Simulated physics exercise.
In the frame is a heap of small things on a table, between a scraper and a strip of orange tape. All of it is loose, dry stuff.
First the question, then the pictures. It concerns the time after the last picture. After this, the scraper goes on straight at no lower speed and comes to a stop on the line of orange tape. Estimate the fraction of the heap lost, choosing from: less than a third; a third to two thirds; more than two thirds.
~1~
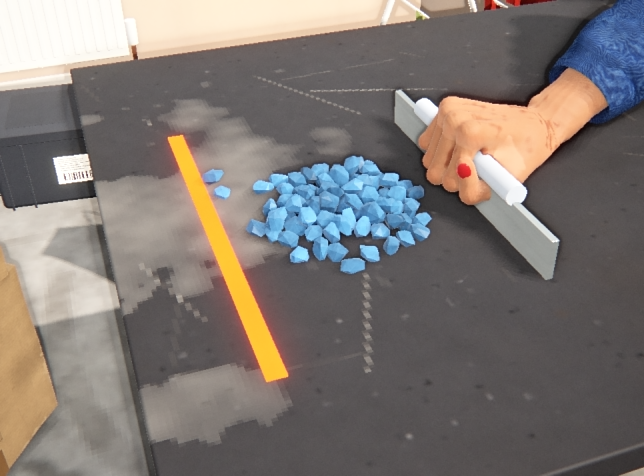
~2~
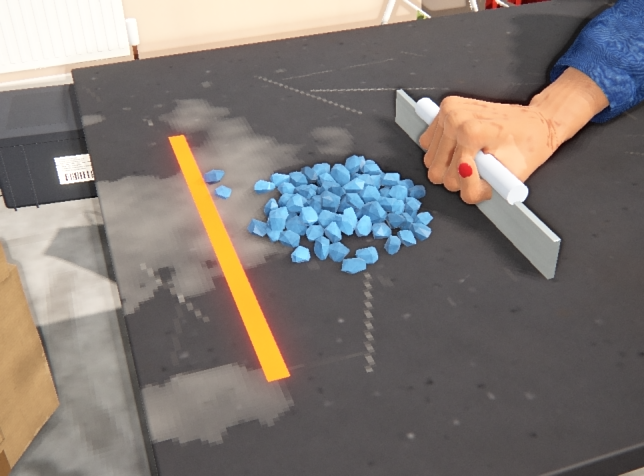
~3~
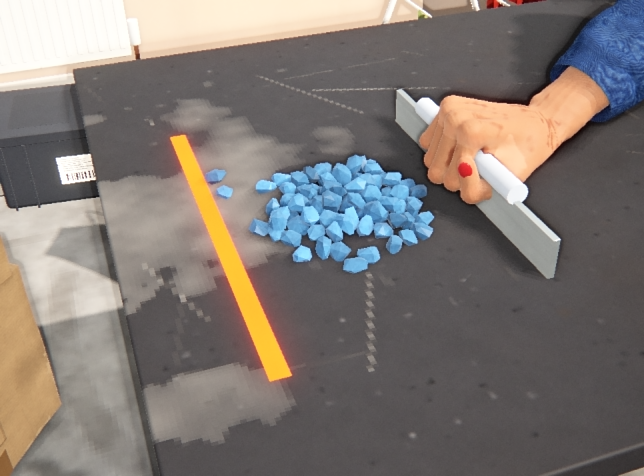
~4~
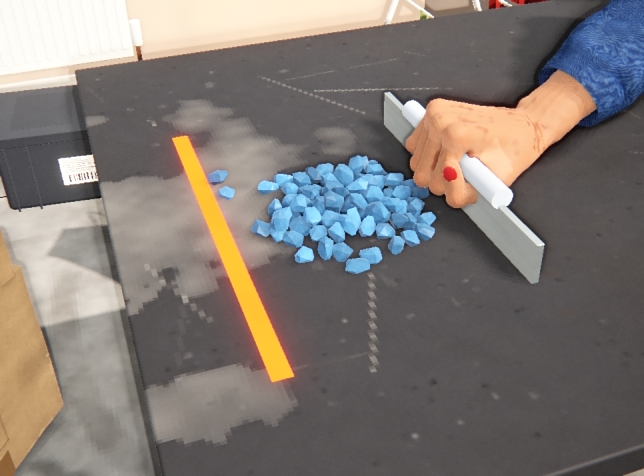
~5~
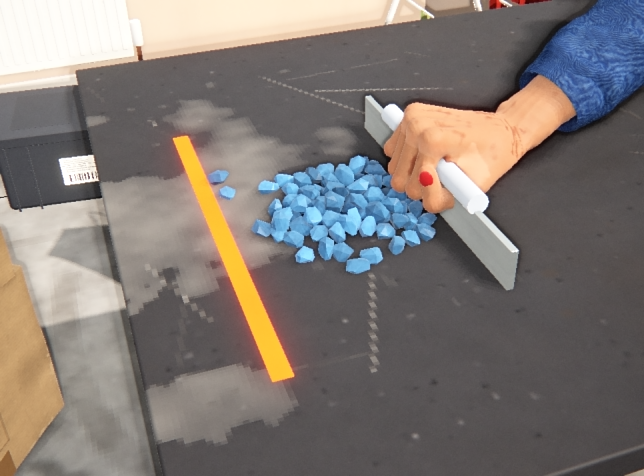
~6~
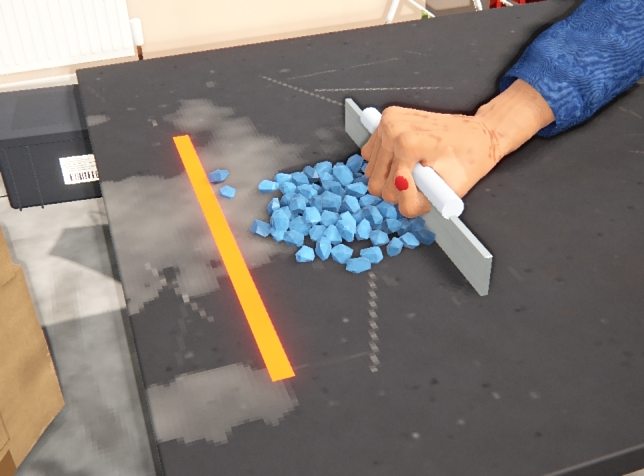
So the amount that goes over the end is short of a third, I'd say.
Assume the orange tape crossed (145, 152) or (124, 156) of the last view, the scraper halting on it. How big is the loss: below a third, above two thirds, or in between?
Result 1: One to two thirds. Result 2: More than two thirds.
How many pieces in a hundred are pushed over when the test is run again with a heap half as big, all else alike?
That works out to something like 10 percent.
Just after the last frame, scraper still moving, near (308, 184); heap all on the table, its front near (204, 246).
A moment on, scraper stopped at the orange tape; heap about a tenth over the edge.
When it is over, scraper stopped at the orange tape; heap about a tenth over the edge.
